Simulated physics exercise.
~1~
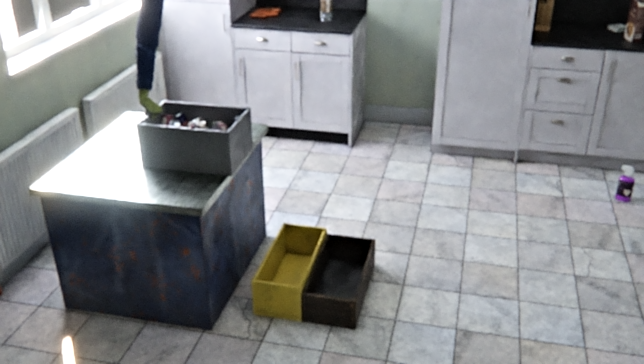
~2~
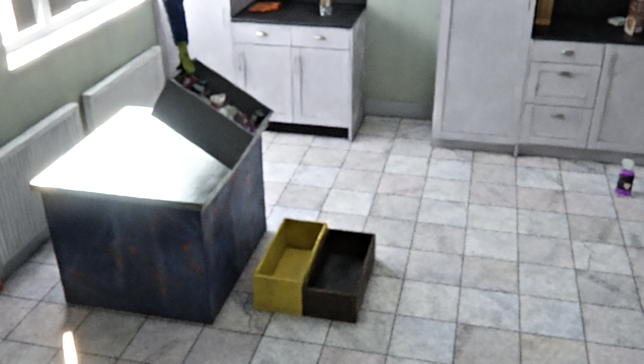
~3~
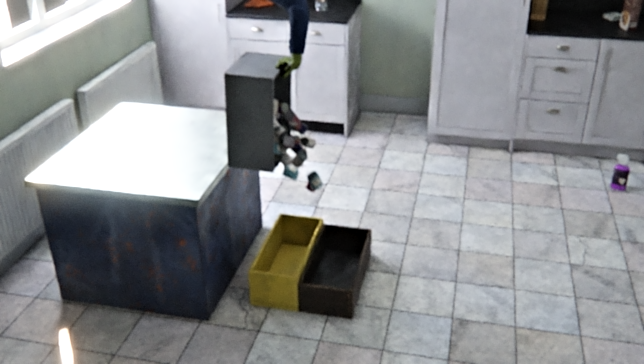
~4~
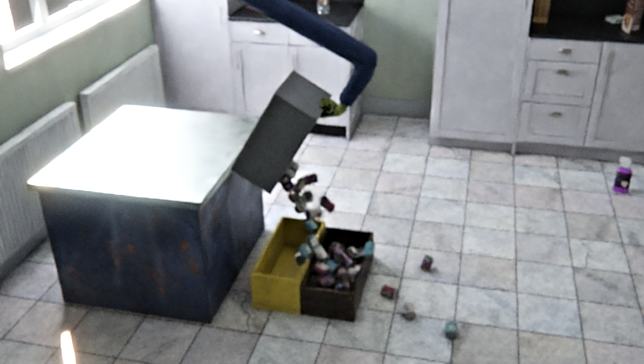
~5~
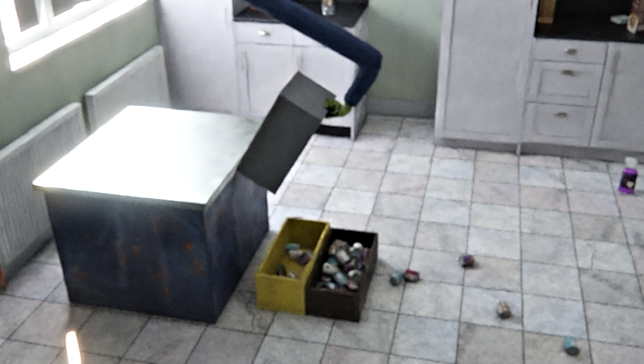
The clip opens on a grey crate full of small tins at the edge of a bench in a tiled kitchen, with a yellow tub and a black tote side by side on the floor. A gloved hand on a blue-sleeved arm lifts the crate's near end and tips it to the right. Once it stands on its side, tins start tumbling out. It tilts further until its mouth points down, and tins pour into both containers while a few scatter to the right. Finally the crate stays upturned, with most tins in the black tote, fewer in the yellow tub and several on the tiles.
